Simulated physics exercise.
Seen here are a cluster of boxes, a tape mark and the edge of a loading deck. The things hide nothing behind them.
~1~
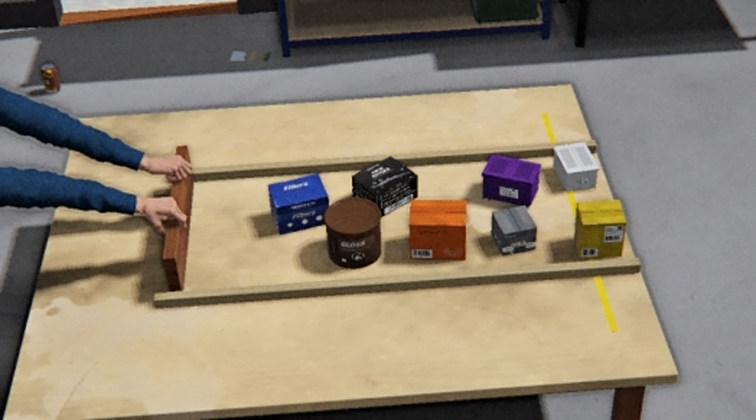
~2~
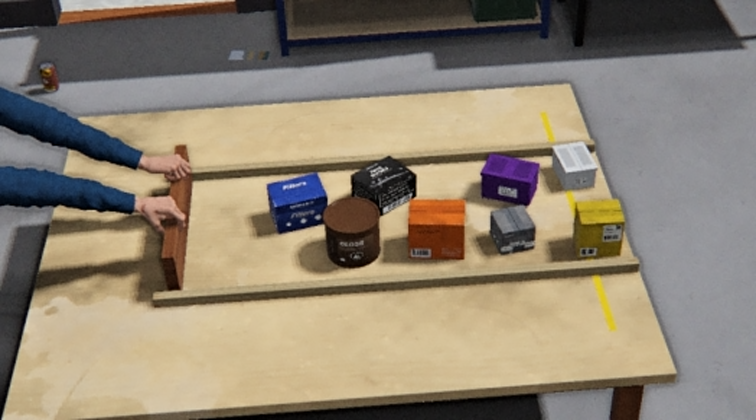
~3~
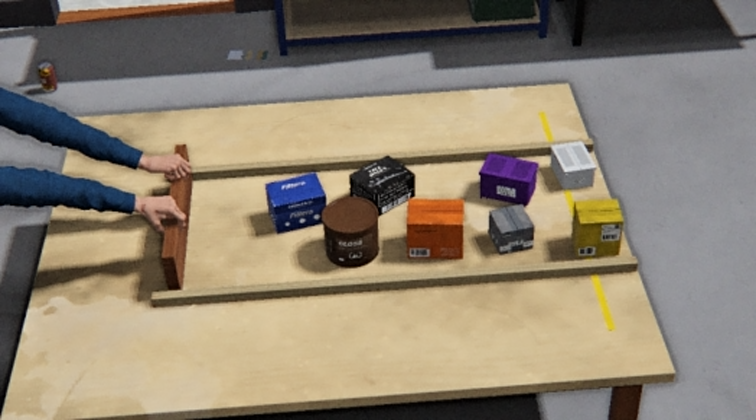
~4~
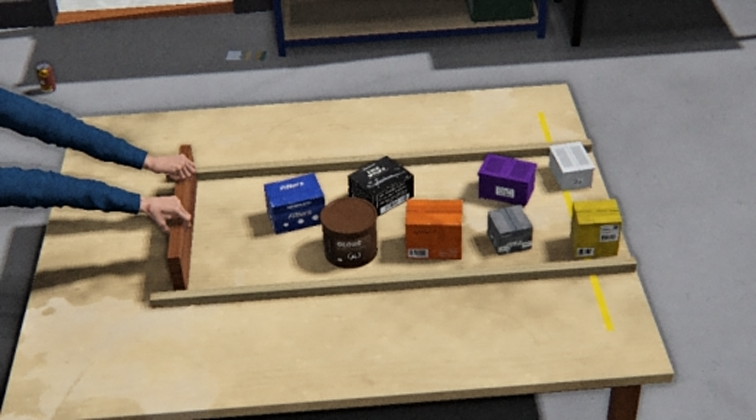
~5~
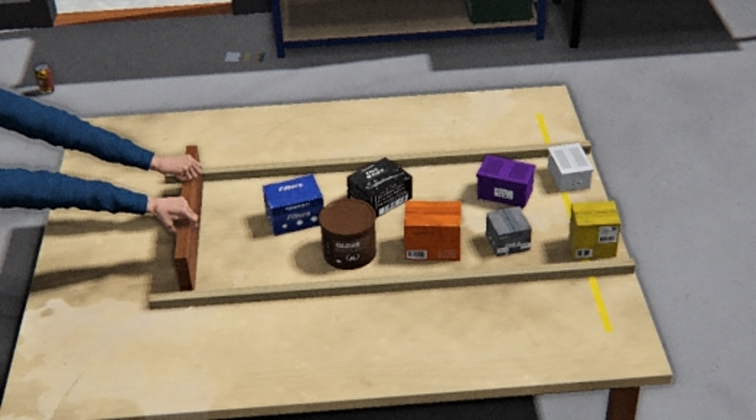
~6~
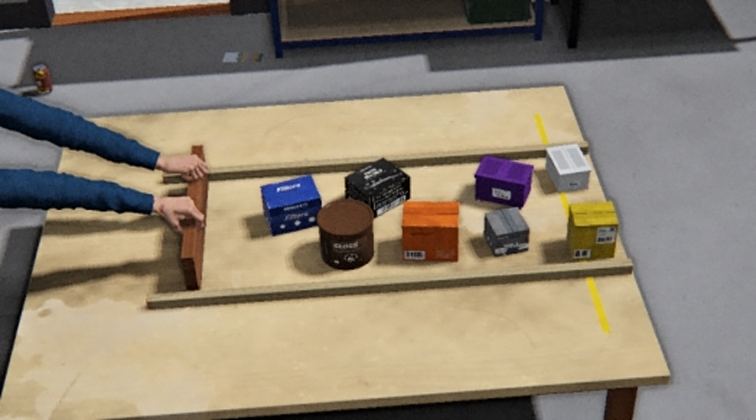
A workshop with a pale wooden table on a grey floor is seen from above at an angle, the camera almost still with a very slight drift. Between two wooden rails sit a blue box, black box, brown round tub, orange box, grey parcel and purple tote, with a white tote and yellow parcel by a yellow tape line at right. Blue-sleeved hands at left hold a reddish-brown plank still, then slide it slightly right, the boxes staying put.
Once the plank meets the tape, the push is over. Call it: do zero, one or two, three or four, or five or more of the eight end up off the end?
Five or more end up off it.
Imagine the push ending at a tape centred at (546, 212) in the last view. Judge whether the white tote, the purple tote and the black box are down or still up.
Outcome: White tote ends up off; purple tote ends up off; black box is not lost.
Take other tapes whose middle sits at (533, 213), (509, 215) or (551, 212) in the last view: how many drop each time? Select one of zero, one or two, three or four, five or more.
Place one: Five or more; place two: Either three or four; place three: Five or more.
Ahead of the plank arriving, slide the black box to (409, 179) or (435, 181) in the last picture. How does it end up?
Lab note - it rests there; then it rests there.
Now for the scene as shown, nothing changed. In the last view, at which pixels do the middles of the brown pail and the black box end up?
The first near (604, 216), the second near (576, 160).
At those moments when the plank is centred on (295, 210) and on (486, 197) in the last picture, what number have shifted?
1 and 8.
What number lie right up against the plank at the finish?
It ends up touching 3.
Soon after, none off yet; white tote at rest near (568, 169); yellow parcel at rest near (592, 231); purple tote at rest near (504, 183).
Then, none off yet; white tote at rest near (568, 169); yellow parcel moved a little near (617, 231); purple tote moved a little near (521, 180).
By the end, the number that fall off is five or more; fallen, orange box, grey parcel, purple tote, yellow parcel and white tote.
